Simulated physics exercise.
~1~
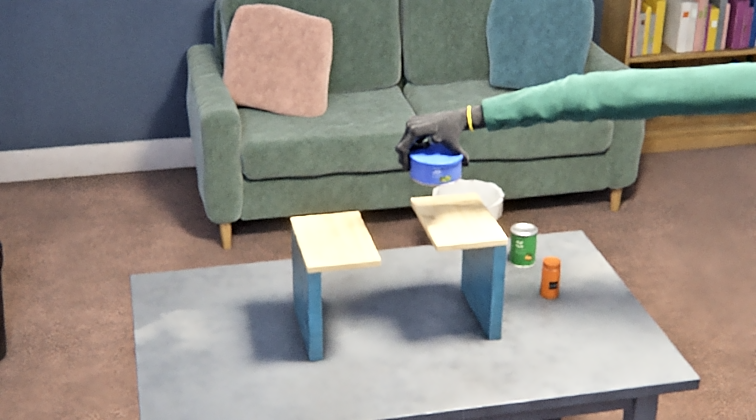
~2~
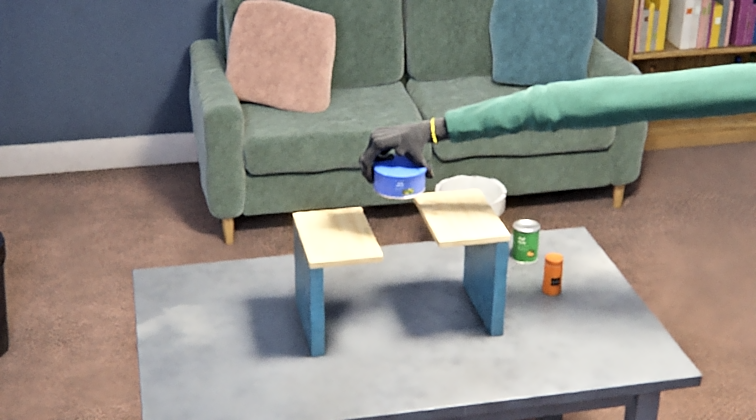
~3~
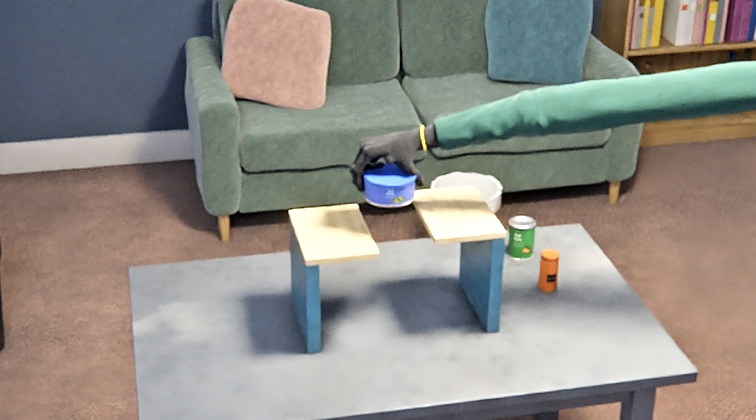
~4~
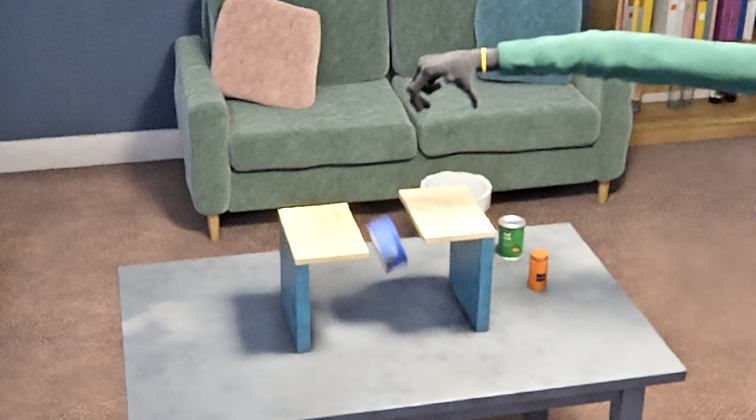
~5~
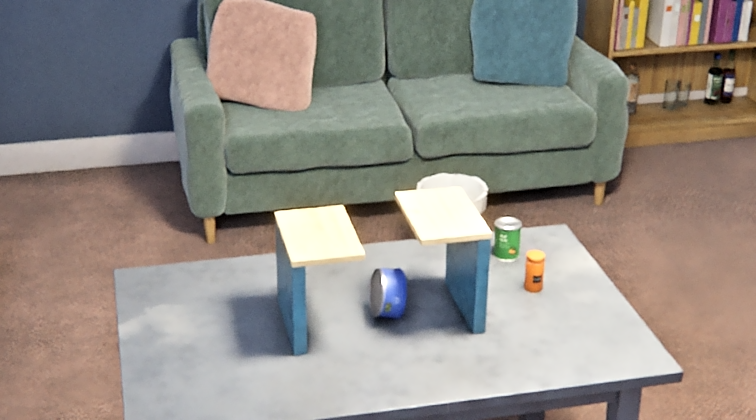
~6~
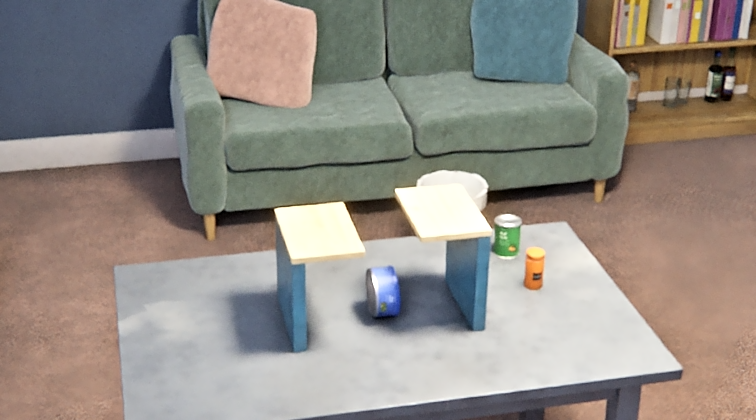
In this clip, a gloved hand moves a blue tub left over the gap between two raised wooden ledges and releases it. The tub drops through, tipping as it falls, and ends on its side on the table, while a green tin and orange shaker stay put.
